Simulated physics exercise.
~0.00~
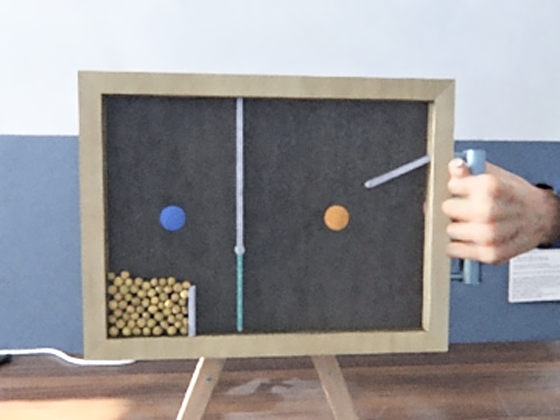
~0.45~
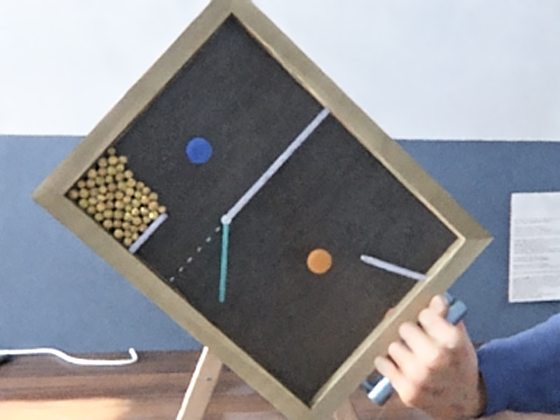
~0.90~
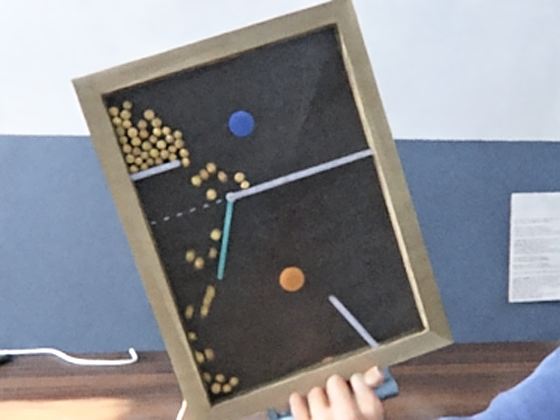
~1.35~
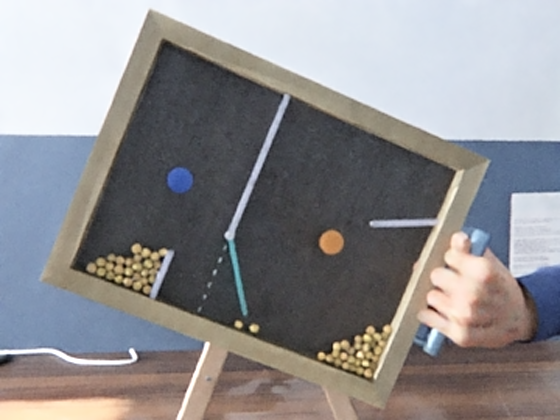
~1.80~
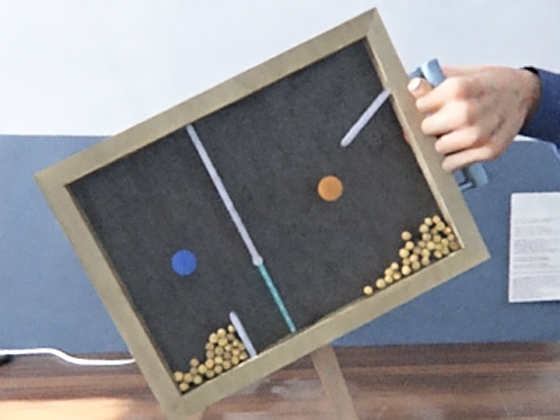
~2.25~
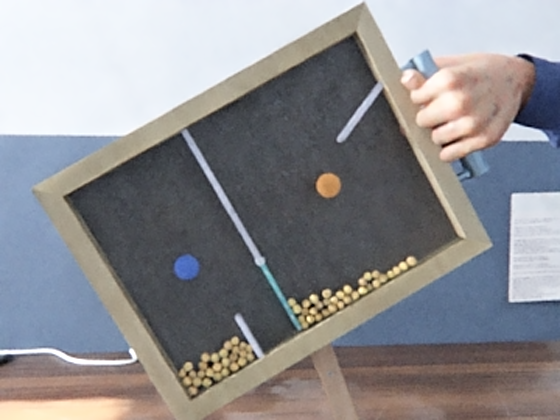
We see a hand turn a framed box of pale beads clockwise, then back anticlockwise past level; some beads pour past the hanging turquoise flap to the orange-dot side, the flap shuts, and the box ends tilted with a pile on each side.
